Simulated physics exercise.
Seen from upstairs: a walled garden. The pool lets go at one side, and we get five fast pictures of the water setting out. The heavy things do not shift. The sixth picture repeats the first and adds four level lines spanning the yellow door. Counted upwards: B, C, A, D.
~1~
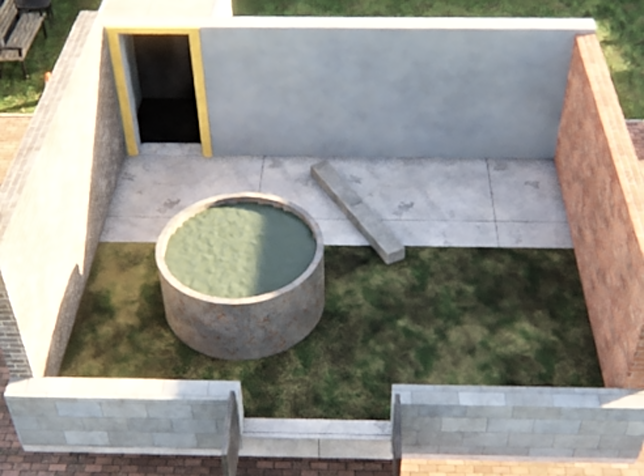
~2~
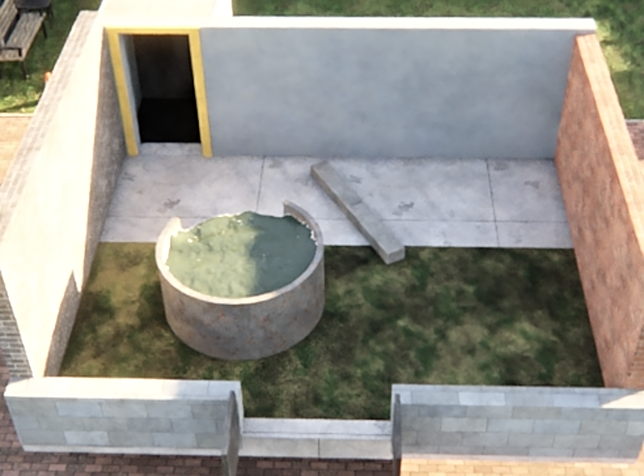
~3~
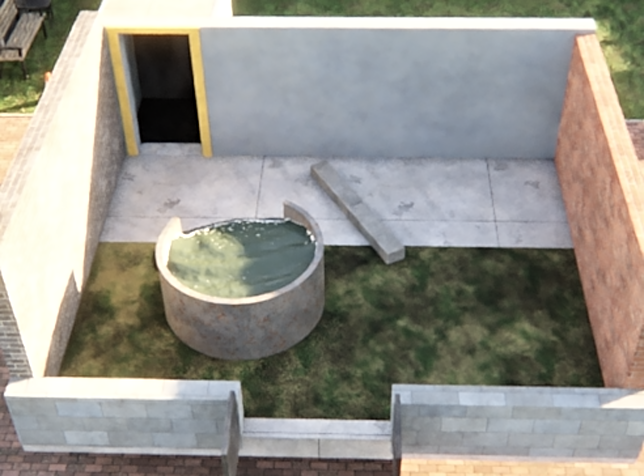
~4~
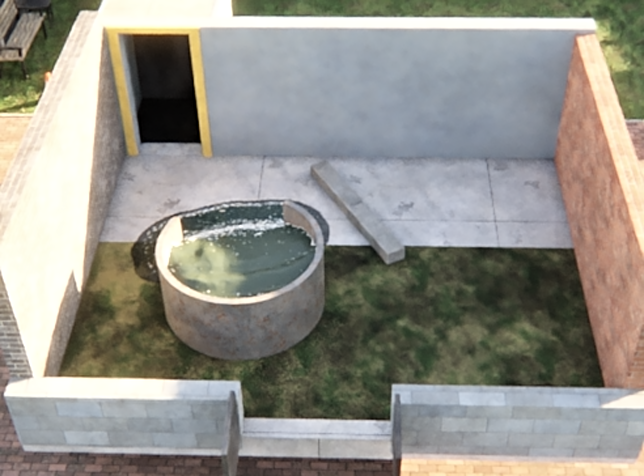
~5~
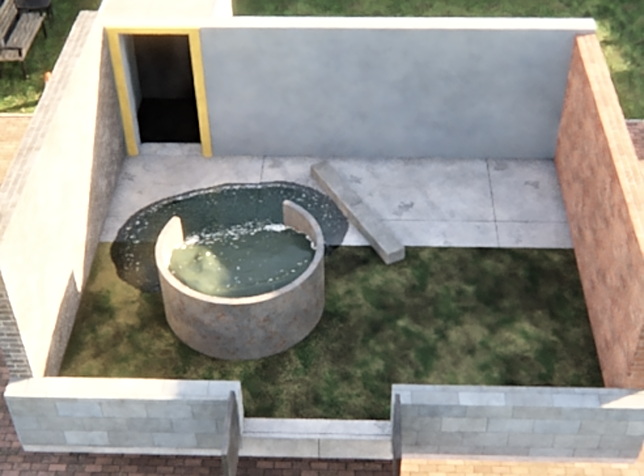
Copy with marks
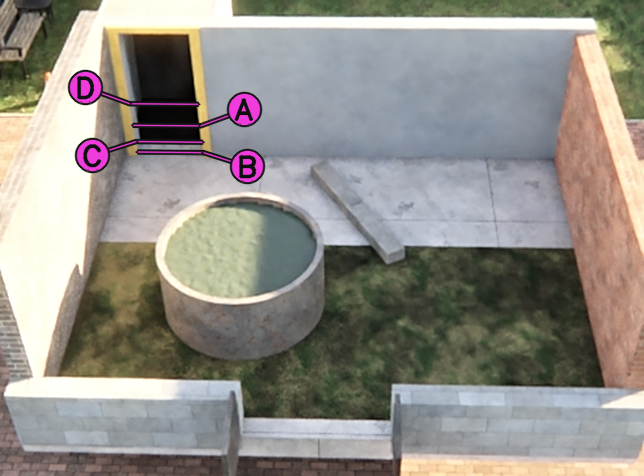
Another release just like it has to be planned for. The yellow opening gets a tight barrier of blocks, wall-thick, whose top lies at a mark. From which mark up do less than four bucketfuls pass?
I would pick mark A.
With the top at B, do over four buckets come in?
Yes.
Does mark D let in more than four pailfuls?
No, that is safe.
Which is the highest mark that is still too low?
That would be C.
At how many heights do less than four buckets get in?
Two of them.
On the marked copy, A at (166, 125); B at (170, 152); C at (169, 141); D at (163, 104); from the bottom up B, C, A, D.
Choosing A, a splash gets over, under a bucket.
Choosing B, dozens of bucketfuls pour in.
Choosing C, about 9 bucketfuls get in.
Choosing D, nothing gets over.
